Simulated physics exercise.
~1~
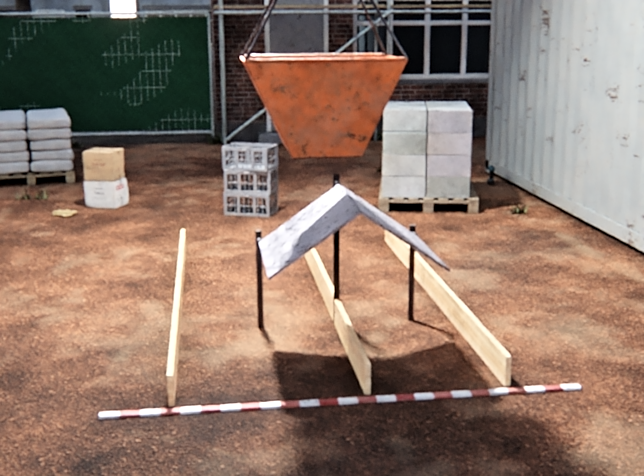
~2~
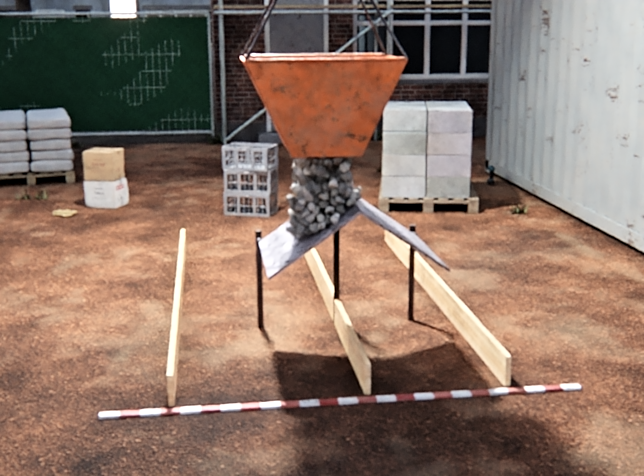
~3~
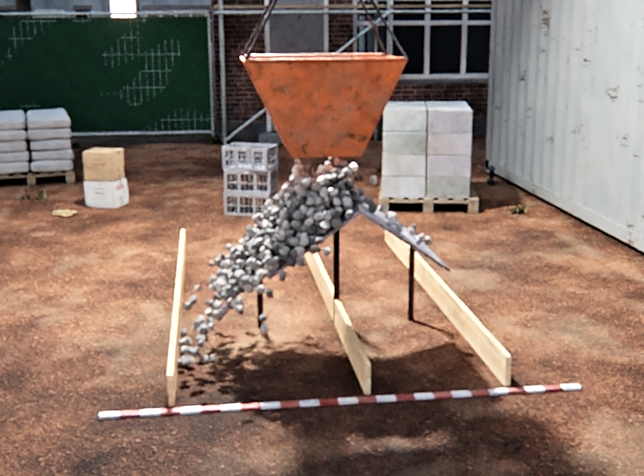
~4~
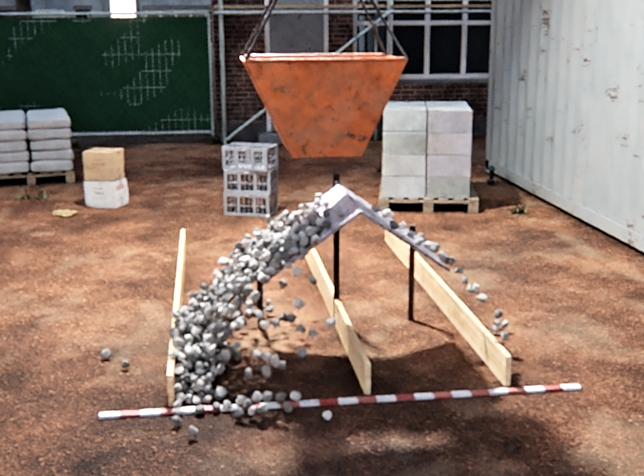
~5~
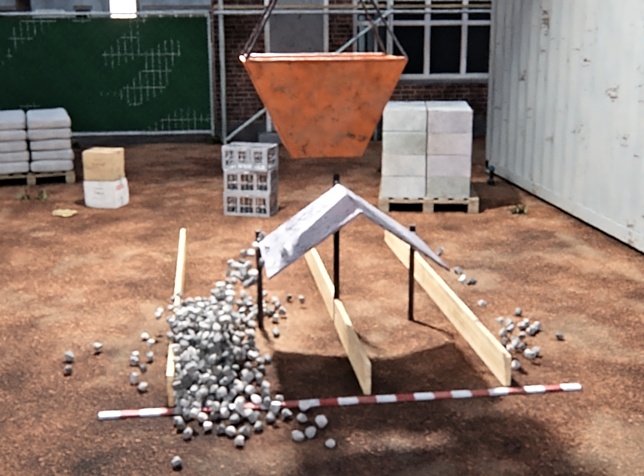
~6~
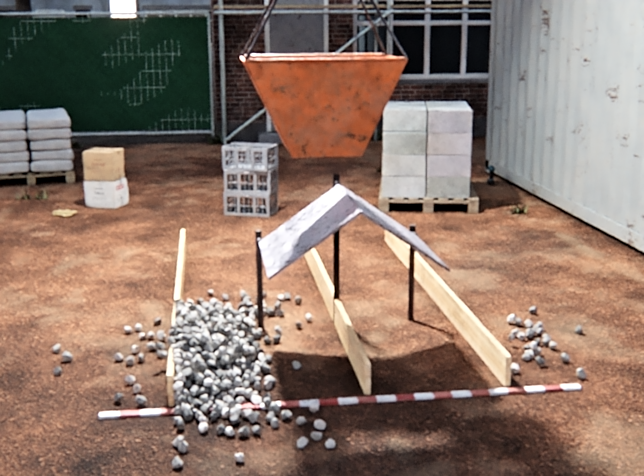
The clip shows an orange hopper hanging above a peaked steel roof as grey stones drop from it, slide mostly down the left slope, and settle largely in a heap inside the left plank bay, with a few scattered beyond the outer planks on both sides.
